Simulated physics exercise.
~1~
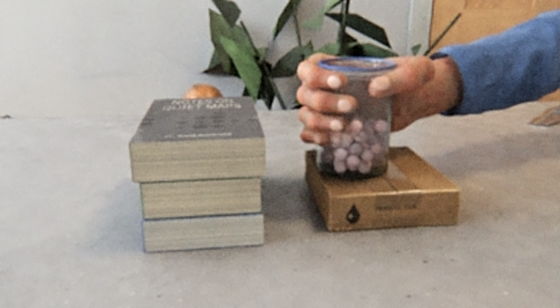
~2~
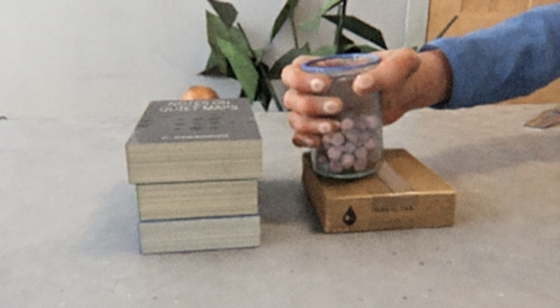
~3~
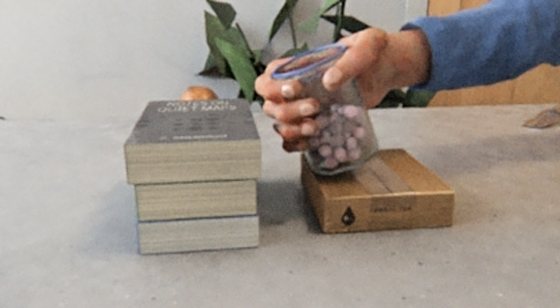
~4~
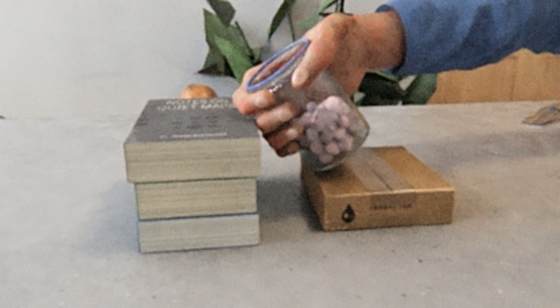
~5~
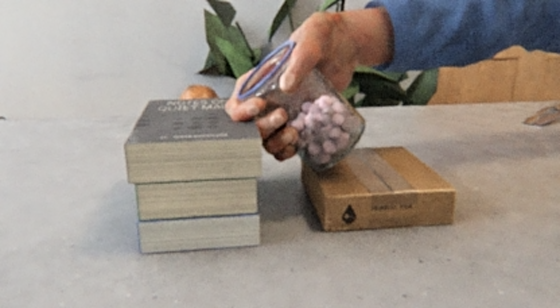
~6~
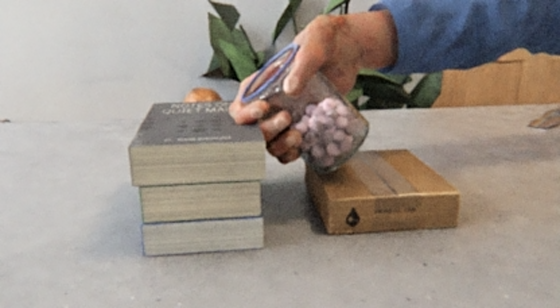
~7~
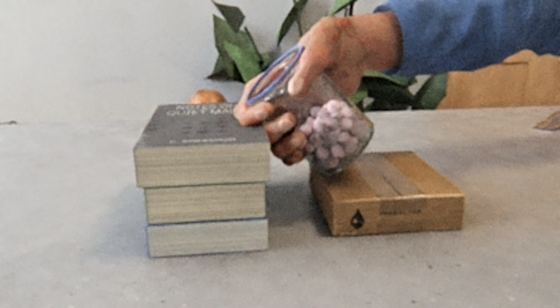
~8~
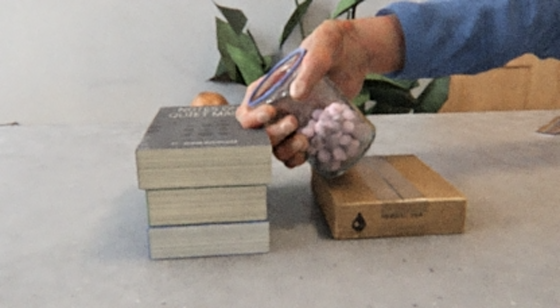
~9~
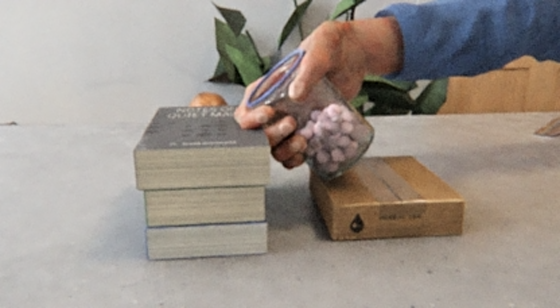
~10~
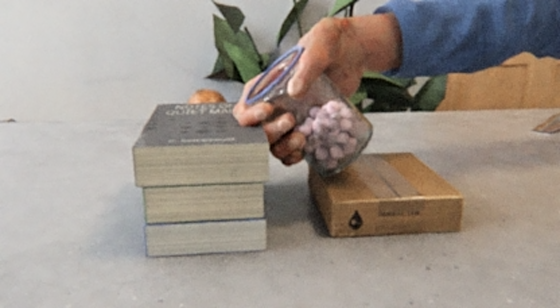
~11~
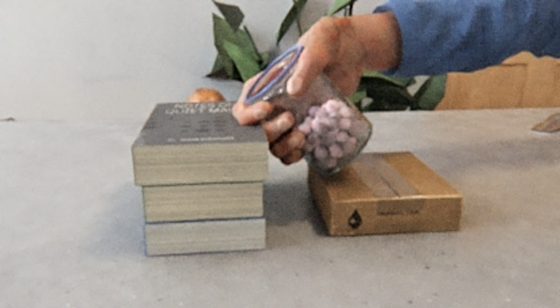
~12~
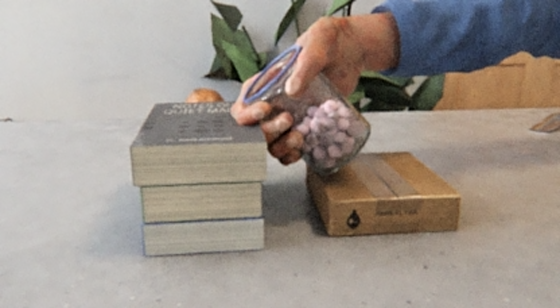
A clear jar partly filled with pale purple pieces stands upright on a flat cardboard box, gripped by a hand in a blue sleeve, with three thick books stacked to the left. The hand tips the jar leftward, raising it slightly as its rim swings toward the books. The pieces shift with the tilt and gather in the lower part of the jar. The leaning jar comes to rest against the top of the stack. It stays propped there, still held by the hand, with all the pieces inside and the books and box unmoved.
